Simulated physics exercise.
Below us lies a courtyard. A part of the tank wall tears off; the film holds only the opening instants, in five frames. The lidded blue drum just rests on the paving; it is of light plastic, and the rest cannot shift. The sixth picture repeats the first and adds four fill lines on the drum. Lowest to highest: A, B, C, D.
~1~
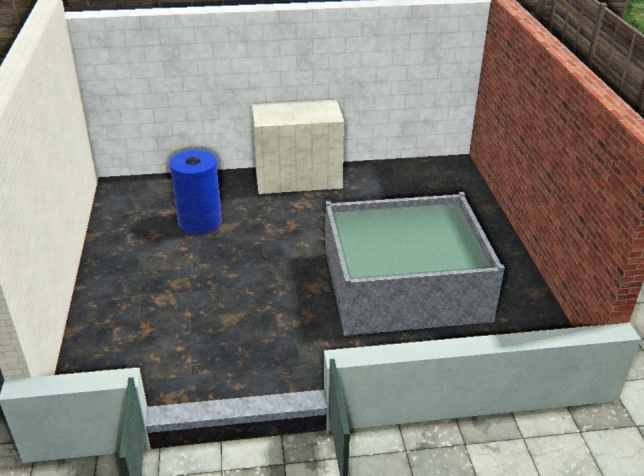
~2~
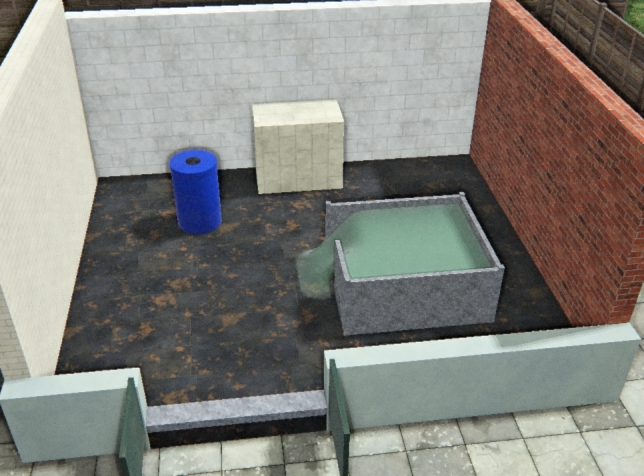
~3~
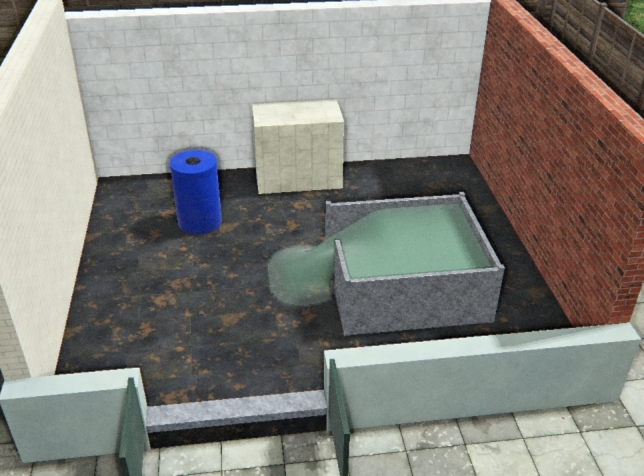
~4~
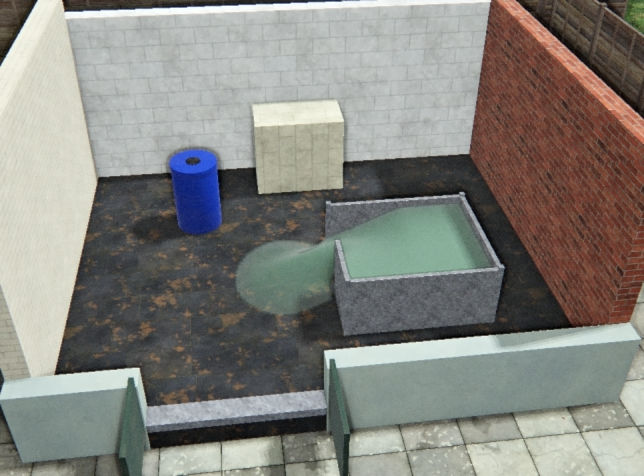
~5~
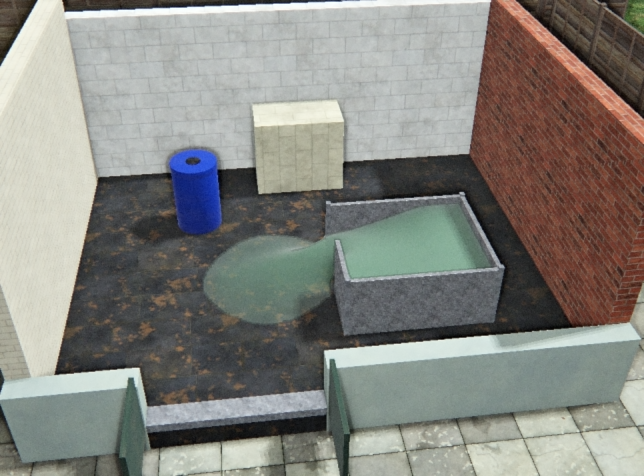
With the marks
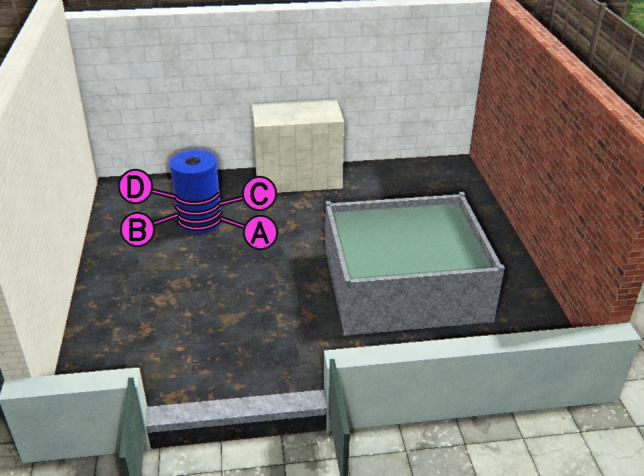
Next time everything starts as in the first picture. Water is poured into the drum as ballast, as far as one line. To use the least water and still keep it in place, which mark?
B is the one.
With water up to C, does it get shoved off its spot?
No.
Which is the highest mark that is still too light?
It is A.
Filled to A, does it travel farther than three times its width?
No, it does not.
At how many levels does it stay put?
Three.
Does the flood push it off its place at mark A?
Yes, it does.
On the marked copy, A at (199, 228); B at (198, 221); C at (198, 213); D at (196, 203); from the bottom up A, B, C, D.
With A, it is pushed about its own width away.
With B, it does not move.
With C, it does not move.
With D, it does not move.
